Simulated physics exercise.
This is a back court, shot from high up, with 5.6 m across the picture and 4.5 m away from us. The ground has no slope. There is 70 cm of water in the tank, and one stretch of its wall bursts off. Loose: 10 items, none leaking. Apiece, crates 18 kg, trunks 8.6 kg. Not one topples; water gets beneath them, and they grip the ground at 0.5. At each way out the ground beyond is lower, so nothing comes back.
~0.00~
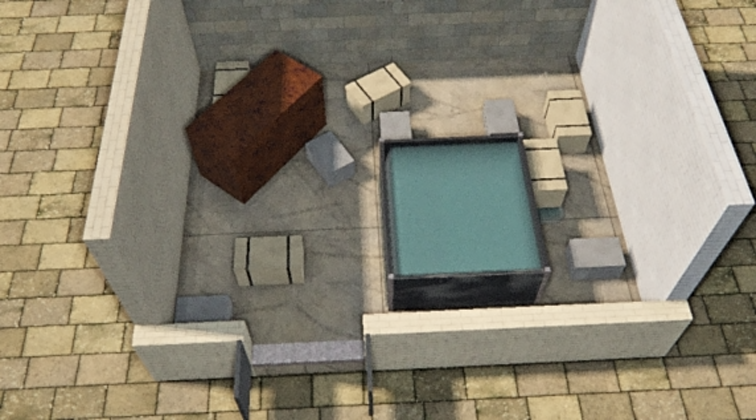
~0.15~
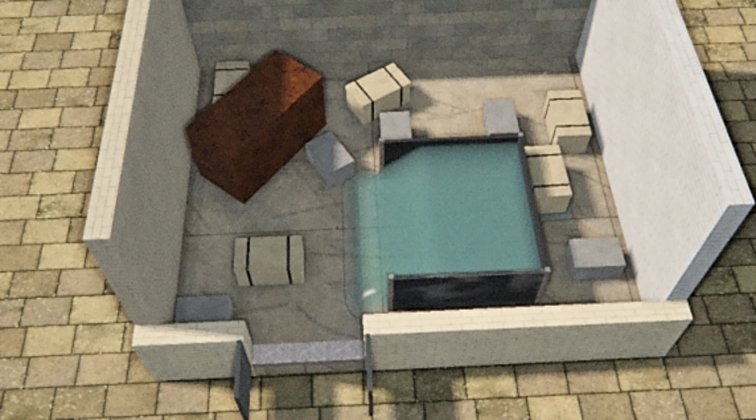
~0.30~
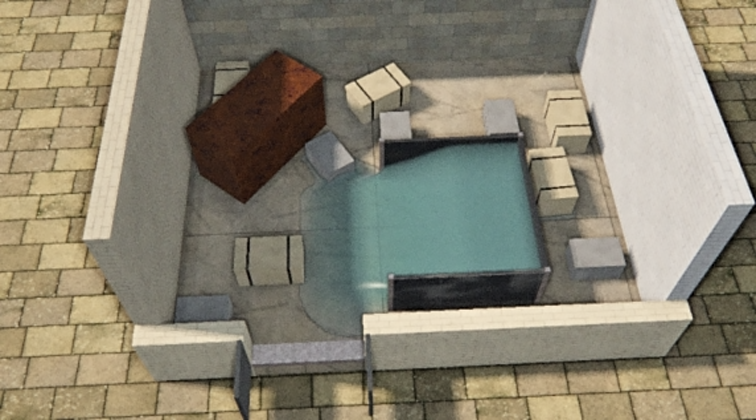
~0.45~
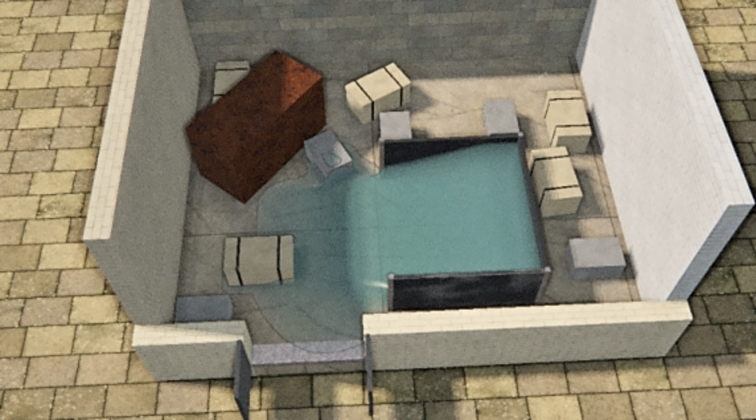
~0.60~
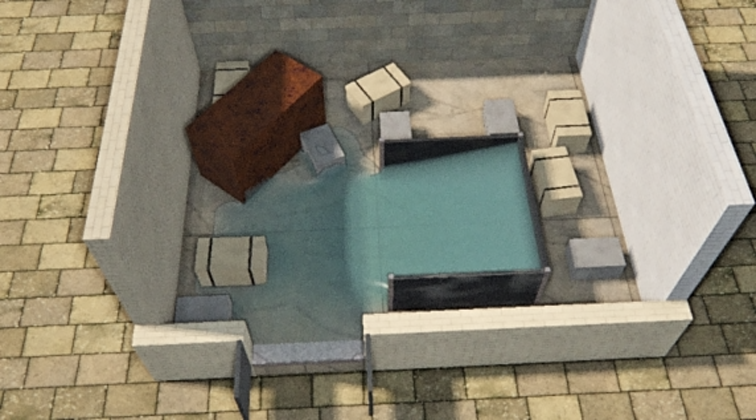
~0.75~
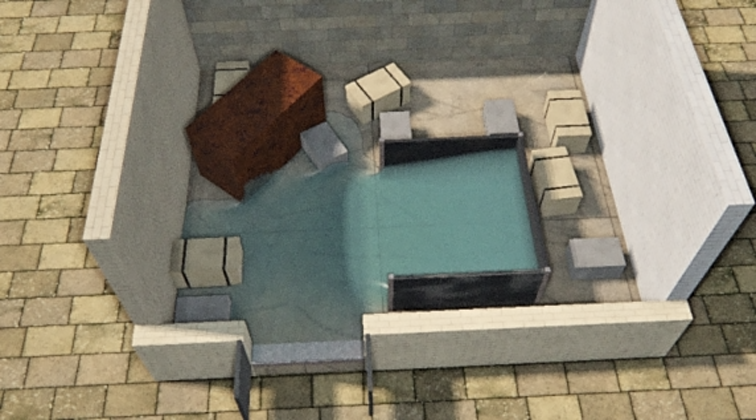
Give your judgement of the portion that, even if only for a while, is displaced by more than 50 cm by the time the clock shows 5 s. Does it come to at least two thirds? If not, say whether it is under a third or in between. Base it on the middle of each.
No, between one and two thirds.
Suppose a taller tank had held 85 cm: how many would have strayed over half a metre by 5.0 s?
With that change, 5 of them.
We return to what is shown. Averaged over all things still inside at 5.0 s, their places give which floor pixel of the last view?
I'd put it around (465, 156).
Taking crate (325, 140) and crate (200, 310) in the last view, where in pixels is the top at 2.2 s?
I'd say close to (367, 111) and close to (232, 297).
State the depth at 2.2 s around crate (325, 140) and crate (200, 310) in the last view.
I'd put it at 7 cm and 40 cm respectively.
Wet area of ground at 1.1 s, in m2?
Near 10.5 m2 in all.
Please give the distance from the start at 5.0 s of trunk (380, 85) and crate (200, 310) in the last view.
The first one 150 cm, the second one gone out.
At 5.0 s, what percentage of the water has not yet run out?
Around 78 % of the water.
After 1.1 s 1 of 10 are over 50 cm from their spots; 2 afloat.
After 2.2 s 2 of 10 are over 50 cm from their spots; 2 afloat.
After 3.5 s 3 of 10 are over 50 cm from their spots; 1 afloat.
After 5.0 s 5 of 10 are over 50 cm from their spots, and 5 have been at some point; 3 afloat.
